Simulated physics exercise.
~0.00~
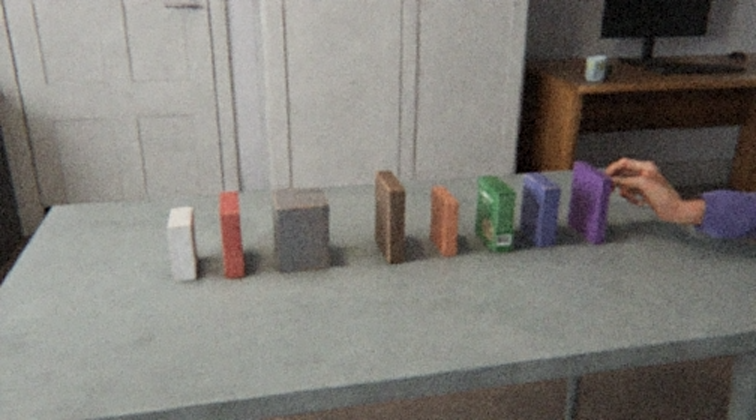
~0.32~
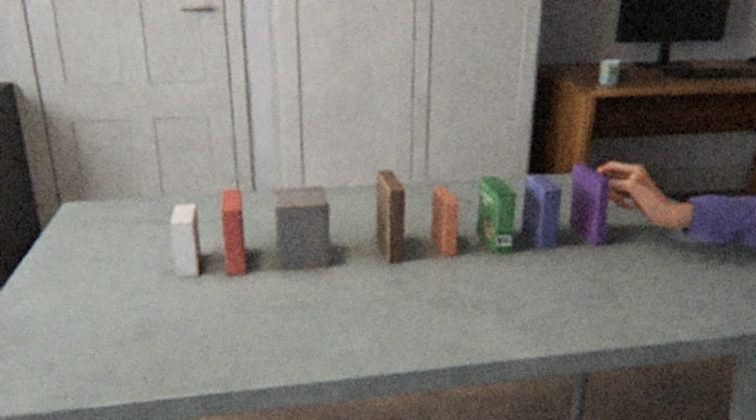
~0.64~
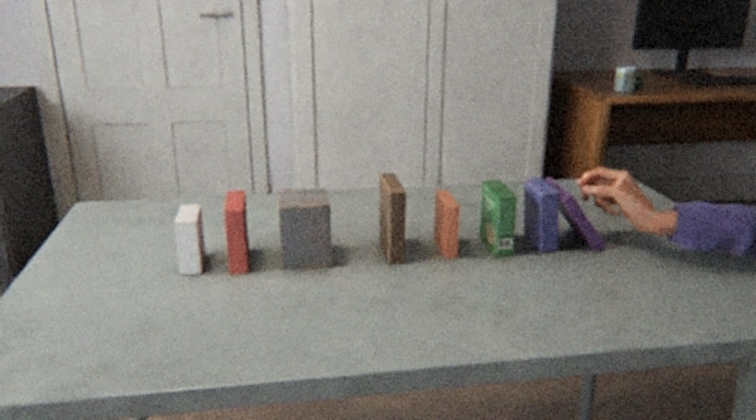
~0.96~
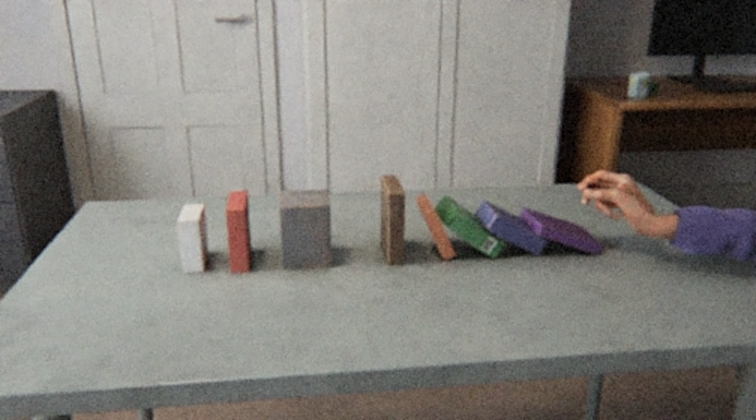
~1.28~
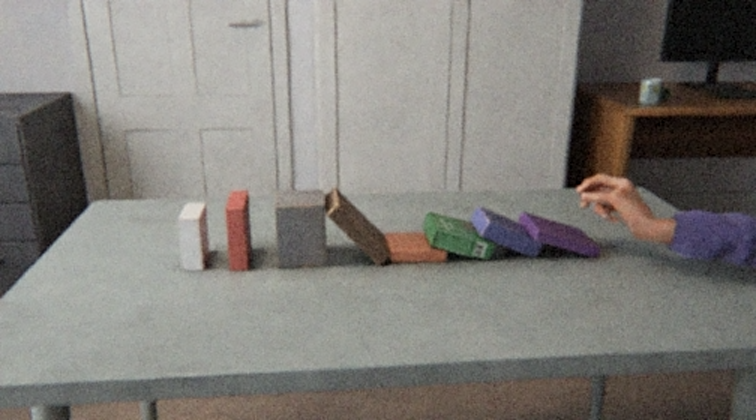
Hand tipping a purple block leftward on a table, toppling blue, green and orange pieces before a brown board leans against a grey block.
